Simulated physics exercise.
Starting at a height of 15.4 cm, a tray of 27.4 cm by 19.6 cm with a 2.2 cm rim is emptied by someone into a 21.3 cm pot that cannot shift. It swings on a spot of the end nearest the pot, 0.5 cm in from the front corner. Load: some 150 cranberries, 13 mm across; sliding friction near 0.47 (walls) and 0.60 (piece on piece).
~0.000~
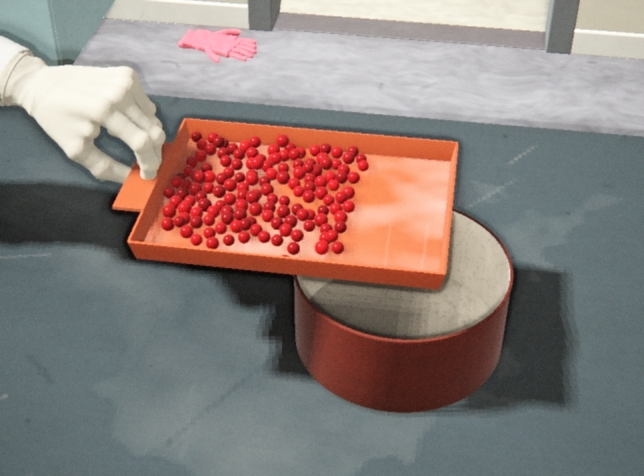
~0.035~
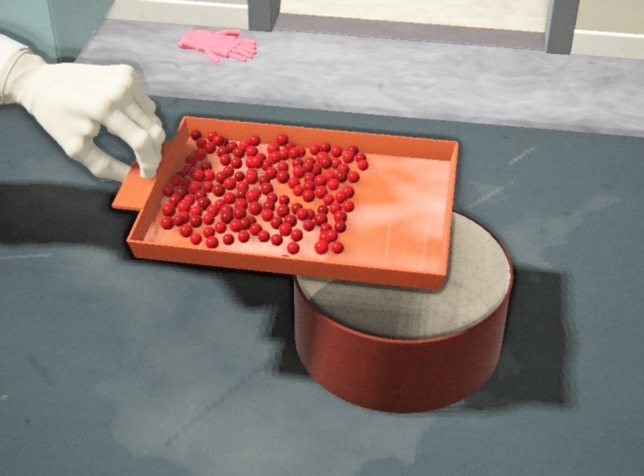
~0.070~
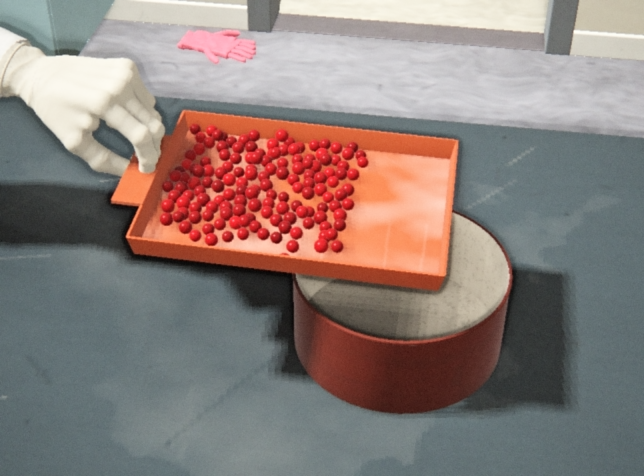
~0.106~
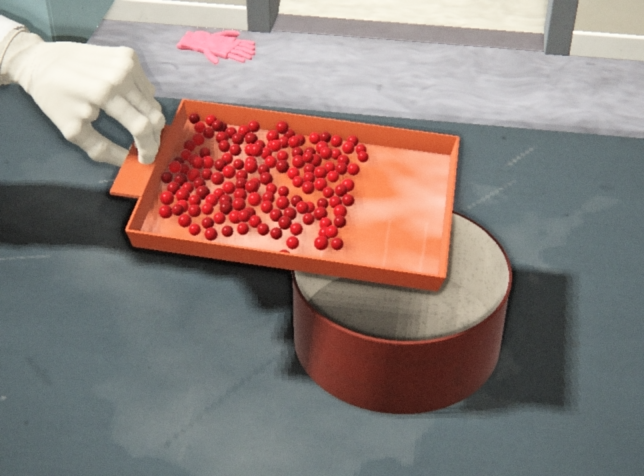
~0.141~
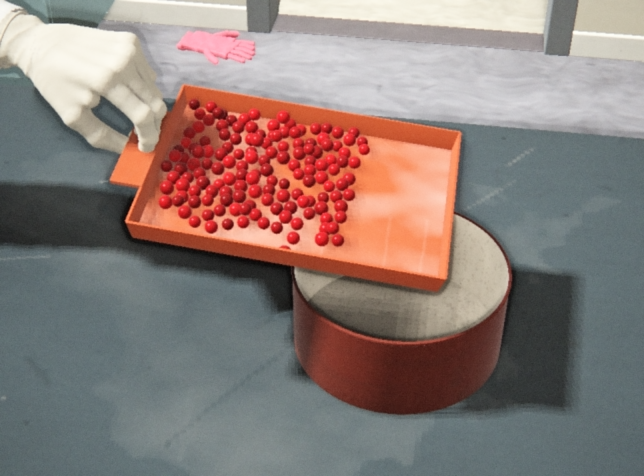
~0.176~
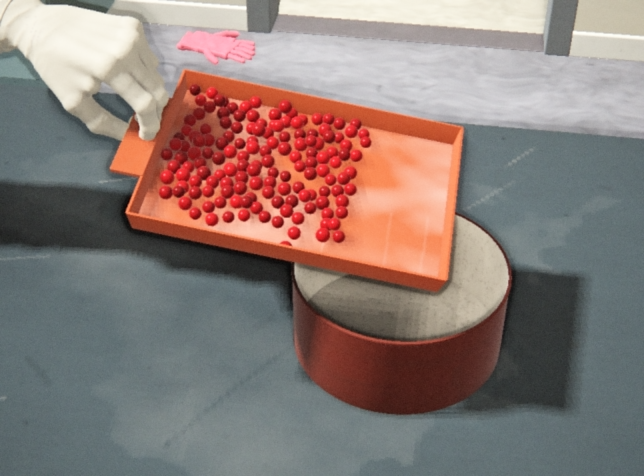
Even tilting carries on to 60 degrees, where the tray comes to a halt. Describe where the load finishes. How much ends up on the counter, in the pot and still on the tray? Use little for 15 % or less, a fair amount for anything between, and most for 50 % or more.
Tray - most; counter - a fair amount; pot - little.
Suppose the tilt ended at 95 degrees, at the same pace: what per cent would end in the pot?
0 percent.
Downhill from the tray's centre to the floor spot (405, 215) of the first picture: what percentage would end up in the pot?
Something like 10 in a hundred.
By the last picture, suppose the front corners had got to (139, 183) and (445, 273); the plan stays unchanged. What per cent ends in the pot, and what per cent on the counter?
You'd end with pot at 10 and counter at 30.
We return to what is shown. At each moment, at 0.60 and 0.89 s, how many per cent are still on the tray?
I'd say roughly 100, then roughly 75.
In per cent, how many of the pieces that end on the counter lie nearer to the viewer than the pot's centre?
About 100 per cent.
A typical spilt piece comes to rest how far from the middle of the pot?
That comes to near 22 cm.
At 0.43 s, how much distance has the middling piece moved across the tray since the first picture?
Displacement on the tray: About 3 cm.
After 0.43 s, tilt 36 degrees; the tray holds 100 %, the pot 0 %.
After 0.60 s, tilt 52 degrees; the tray holds 100 %, the pot 0 %.
After 0.89 s, tilt 60 degrees; the tray holds 75 %, the pot 0 %.
In the end, at 2.0 s, tray 70 %, counter 30 %, pot 0 %.
